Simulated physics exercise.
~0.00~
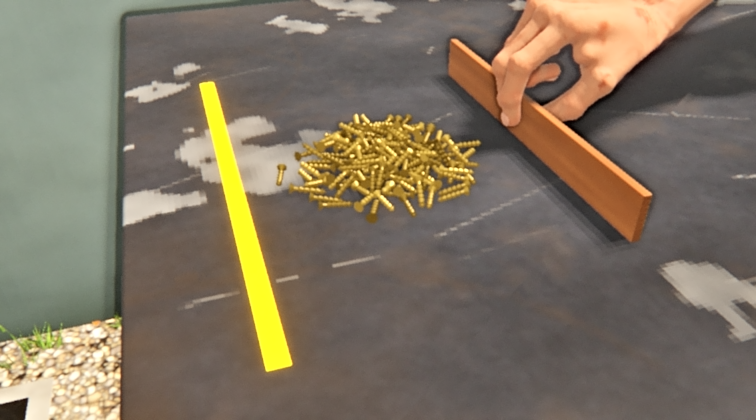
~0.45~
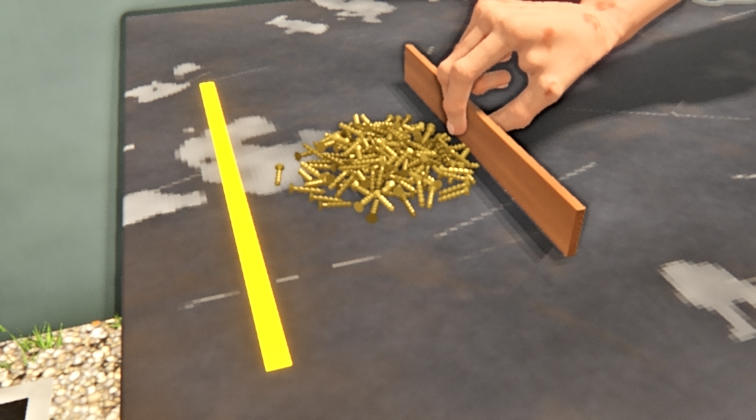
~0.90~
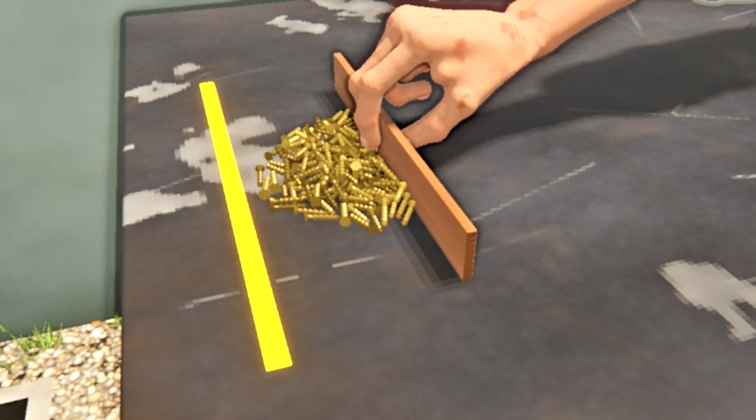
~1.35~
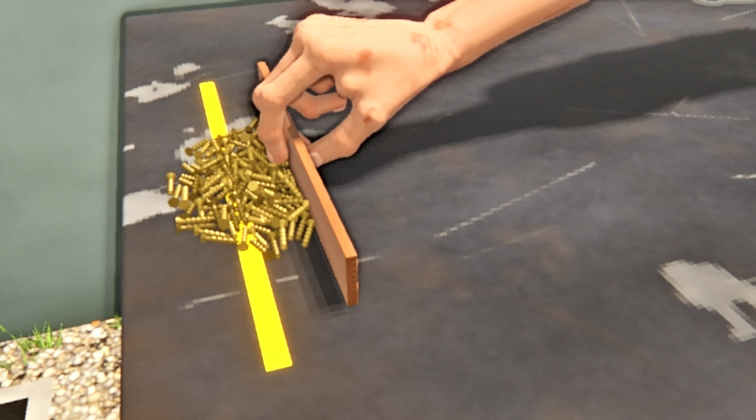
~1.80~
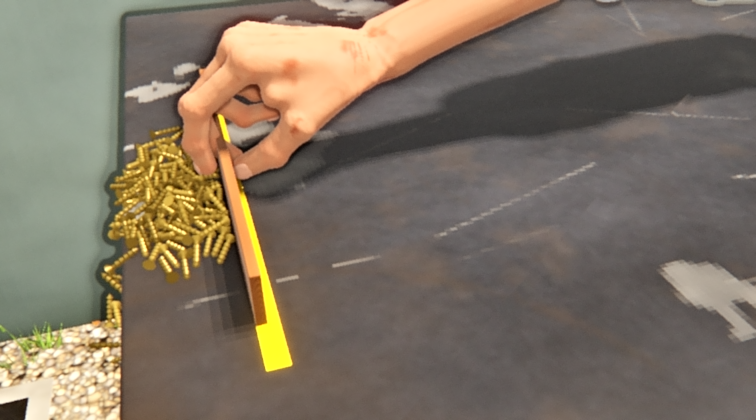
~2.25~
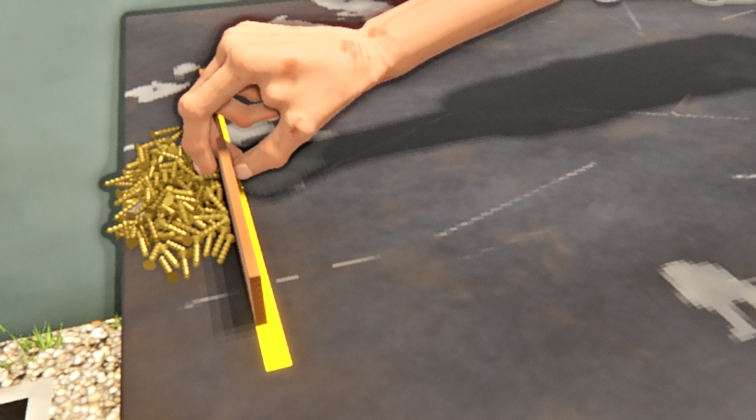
A hand slid an upright strip of wood leftward across a dark table, pushing a heap of small brass screws over a strip of yellow tape, then stopped at the tape with the heap at the table's left edge and a few screws spilling over.
